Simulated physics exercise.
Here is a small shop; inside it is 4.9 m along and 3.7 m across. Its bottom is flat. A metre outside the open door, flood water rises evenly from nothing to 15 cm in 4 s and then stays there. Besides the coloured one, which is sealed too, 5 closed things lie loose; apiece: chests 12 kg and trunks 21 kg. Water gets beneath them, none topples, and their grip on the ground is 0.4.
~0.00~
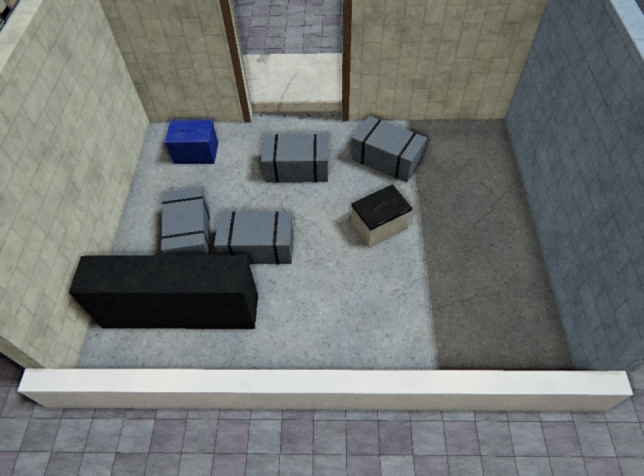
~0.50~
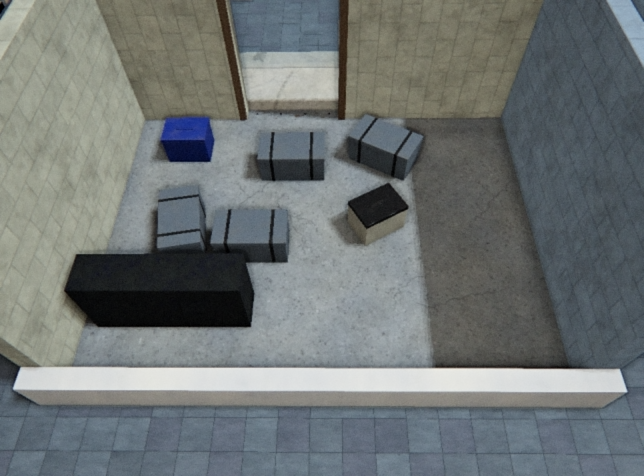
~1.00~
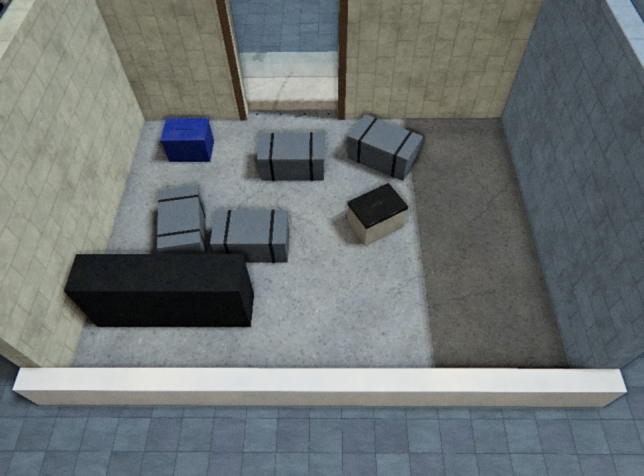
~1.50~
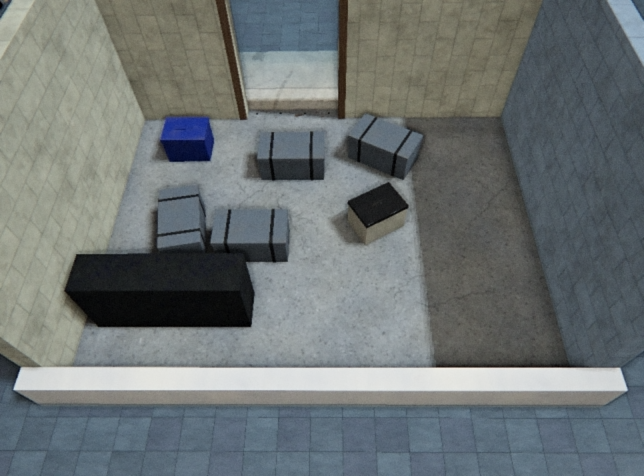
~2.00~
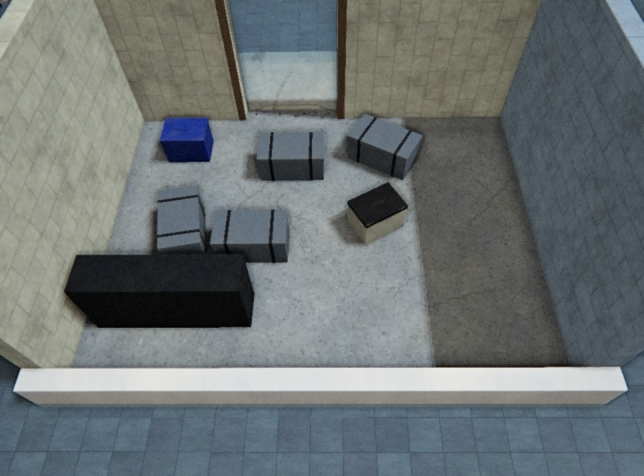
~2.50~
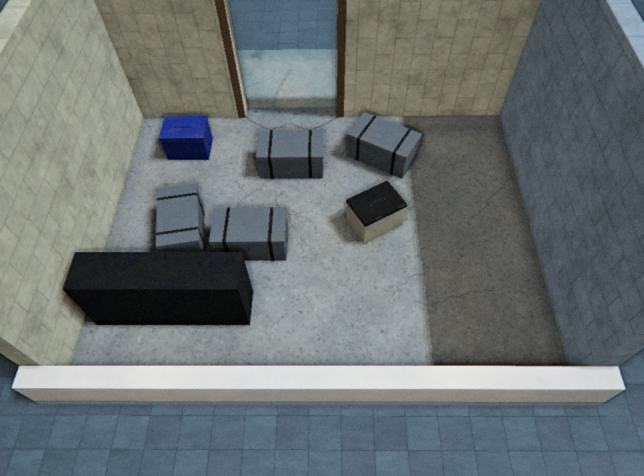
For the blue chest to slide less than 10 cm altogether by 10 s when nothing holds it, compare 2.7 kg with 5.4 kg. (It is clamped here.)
I expect that neither weight holds it.
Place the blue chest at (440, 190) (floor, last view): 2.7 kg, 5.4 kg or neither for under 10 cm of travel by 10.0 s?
Neither holds.
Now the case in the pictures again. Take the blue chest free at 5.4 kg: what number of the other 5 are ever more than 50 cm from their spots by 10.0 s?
I count 3.
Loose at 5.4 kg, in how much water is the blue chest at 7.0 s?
About 1 cm.
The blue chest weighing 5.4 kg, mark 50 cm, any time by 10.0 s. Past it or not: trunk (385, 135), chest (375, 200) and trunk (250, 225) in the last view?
In that order: Under, past it, short of it.
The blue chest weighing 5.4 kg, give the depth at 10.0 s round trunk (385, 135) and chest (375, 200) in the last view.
Roughly 2 and 3 cm.
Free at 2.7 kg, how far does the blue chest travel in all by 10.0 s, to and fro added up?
About 100 cm.
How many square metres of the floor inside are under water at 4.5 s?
Roughly 3.0 m2.
After 3.5 s the blue chest would be 0 cm from its start with 2.7 kg and 0 cm from its start with 5.4 kg; 0 cm of water round it then.
After 4.5 s the blue chest would be 2 cm from its start with 2.7 kg and 0 cm from its start with 5.4 kg; 1 cm of water round it then.
After 7.0 s the blue chest would be 22 cm from its start with 2.7 kg and 0 cm from its start with 5.4 kg; 1 cm of water round it then.
After 10.0 s the blue chest would be 46 cm from its start with 2.7 kg and 14 cm from its start with 5.4 kg; 4 cm of water round it then.
